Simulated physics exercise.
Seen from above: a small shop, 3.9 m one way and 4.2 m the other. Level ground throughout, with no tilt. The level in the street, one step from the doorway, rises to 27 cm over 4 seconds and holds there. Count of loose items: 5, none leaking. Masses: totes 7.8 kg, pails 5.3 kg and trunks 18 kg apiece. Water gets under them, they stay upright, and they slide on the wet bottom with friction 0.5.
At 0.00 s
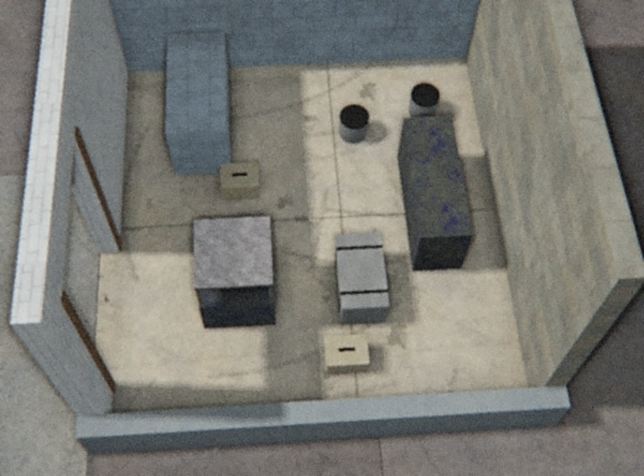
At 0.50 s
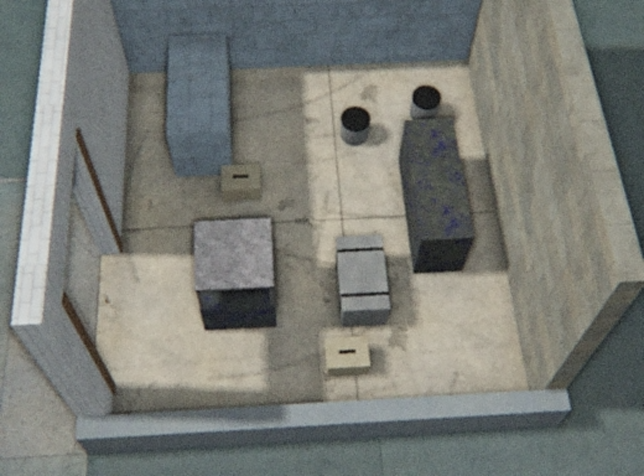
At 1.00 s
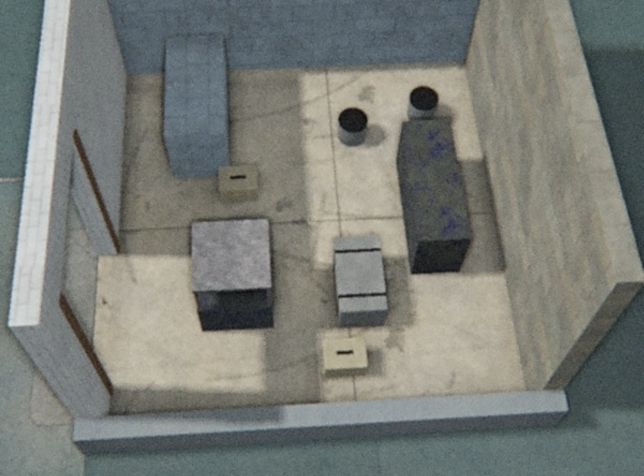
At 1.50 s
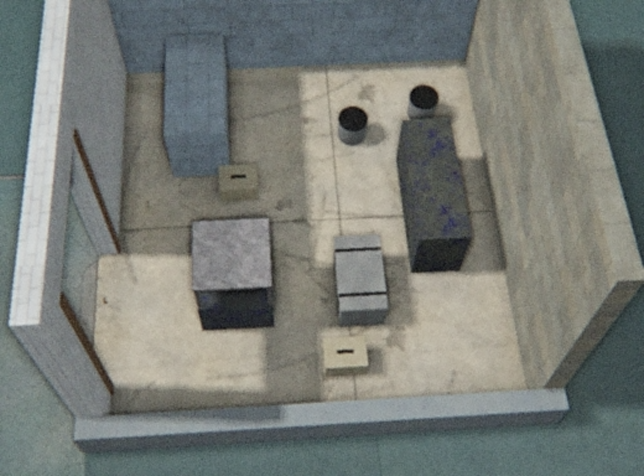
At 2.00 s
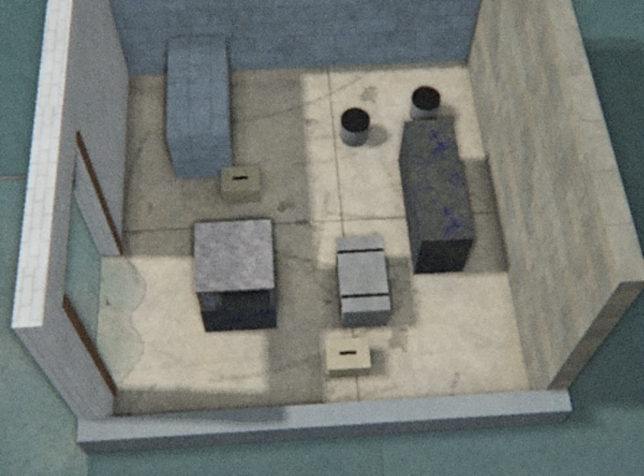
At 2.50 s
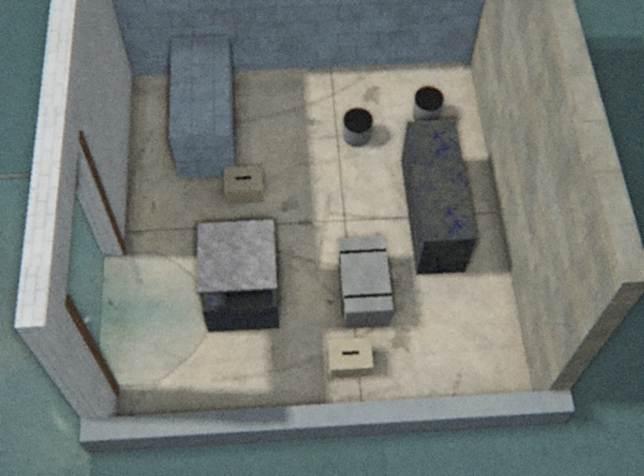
In a small roofless shop, shallow water enters through the left doorway and spreads inside.
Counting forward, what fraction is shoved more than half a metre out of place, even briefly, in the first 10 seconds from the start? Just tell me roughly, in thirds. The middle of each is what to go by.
Most of them shift that far, two thirds or more.
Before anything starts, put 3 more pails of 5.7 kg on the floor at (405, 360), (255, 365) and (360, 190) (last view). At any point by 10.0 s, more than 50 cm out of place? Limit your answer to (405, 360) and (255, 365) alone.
In turn: Beyond the mark, beyond the mark.
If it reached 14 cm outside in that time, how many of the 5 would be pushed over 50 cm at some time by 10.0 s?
0.
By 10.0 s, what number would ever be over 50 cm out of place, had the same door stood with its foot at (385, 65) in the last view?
Result: 5 of them.
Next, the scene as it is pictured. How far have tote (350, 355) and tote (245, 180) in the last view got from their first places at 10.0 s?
350 cm, 100 cm.
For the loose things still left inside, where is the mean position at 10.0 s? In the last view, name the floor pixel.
The average lands around (335, 123).
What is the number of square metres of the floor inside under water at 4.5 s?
Wet: Near 6.0 m2.
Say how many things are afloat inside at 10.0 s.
Count at that moment: 5.
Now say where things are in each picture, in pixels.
The first frame shows a tote at (240, 175) rests on the ground; a pail at (355, 116), on the bottom; water covers 0.0 m2; 0 of 5 have shifted.
The second frame shows a tote at (241, 177) rests on the ground; a pail at (356, 118) rests on the ground; water covers 0.0 m2; 0 of 5 have shifted.
The third frame shows a tote at (238, 178), on the bottom; a pail at (353, 119), on the bottom; 0.0 m2 under water; 0 of 5 have shifted.
The fourth frame shows a tote at (238, 177) rests on the ground; a pail at (353, 118) rests on the ground; 0.0 m2 under water; 0 of 5 have shifted.
The fifth frame shows a tote at (241, 178) rests on the ground; a pail at (355, 119), on the bottom; water covers 0.2 m2; 0 of 5 have shifted.
The sixth frame shows a tote at (243, 178) rests on the ground; a pail at (358, 120) rests on the ground; 0.9 m2 under water; 0 of 5 have shifted.
After 3.5 s 0 of 5 are over 50 cm from their spots; 0 afloat.
After 4.5 s 0 of 5 are over 50 cm from their spots; 0 afloat.
After 7.0 s 2 of 5 are over 50 cm from their spots; 1 afloat.
After 10.0 s 5 of 5 are over 50 cm from their spots, and 5 have been at some point; 5 afloat.
